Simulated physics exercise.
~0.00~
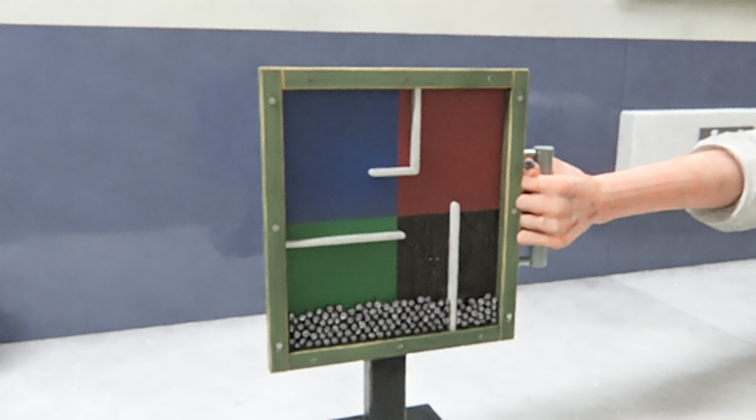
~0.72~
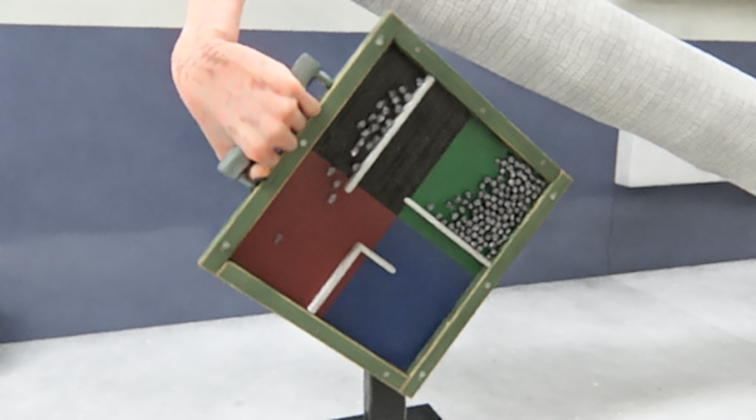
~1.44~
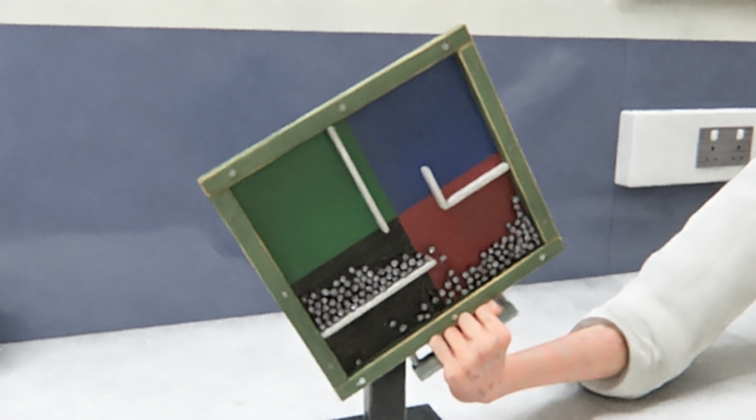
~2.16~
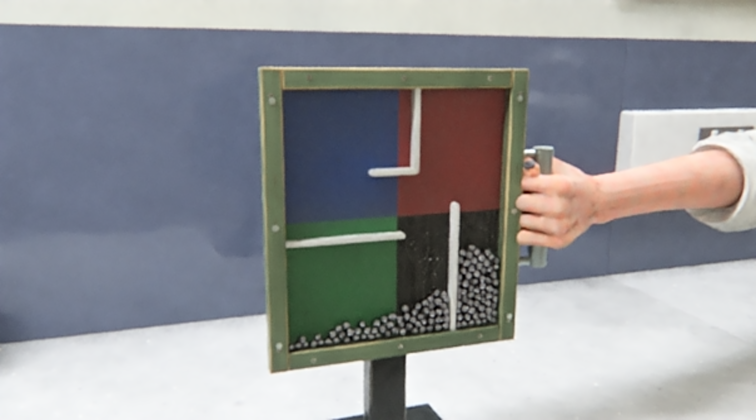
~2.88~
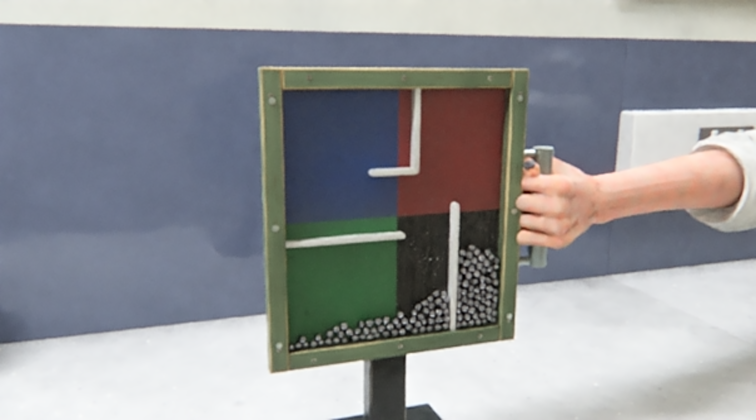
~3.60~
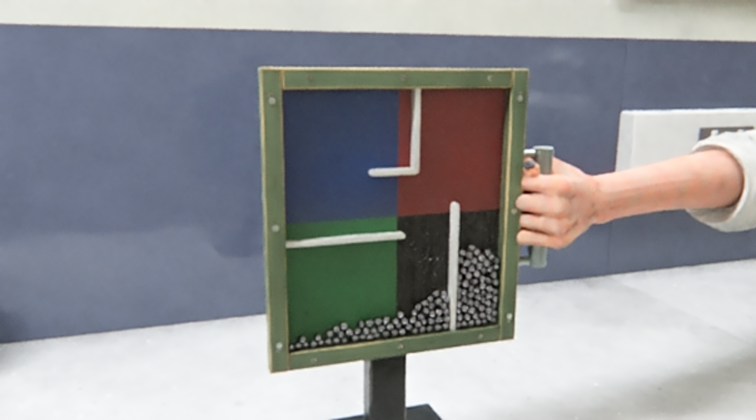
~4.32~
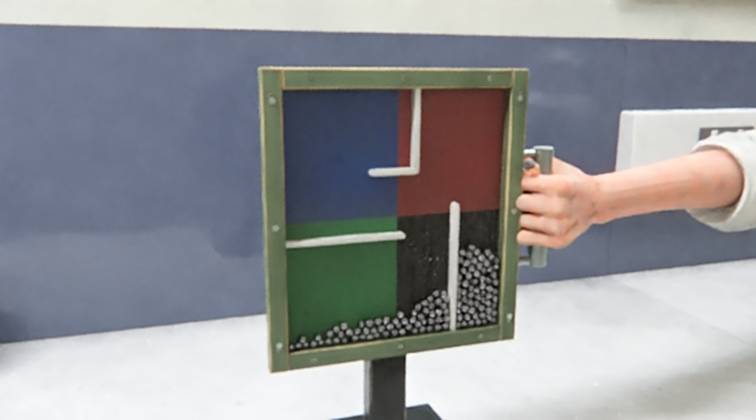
On a white counter before a blue wall, a hand turned an upright four-coloured box by its handle, sending small steel balls tumbling among white ledges, until it stood upright again with most balls heaped in the black quarter and the rest in green.
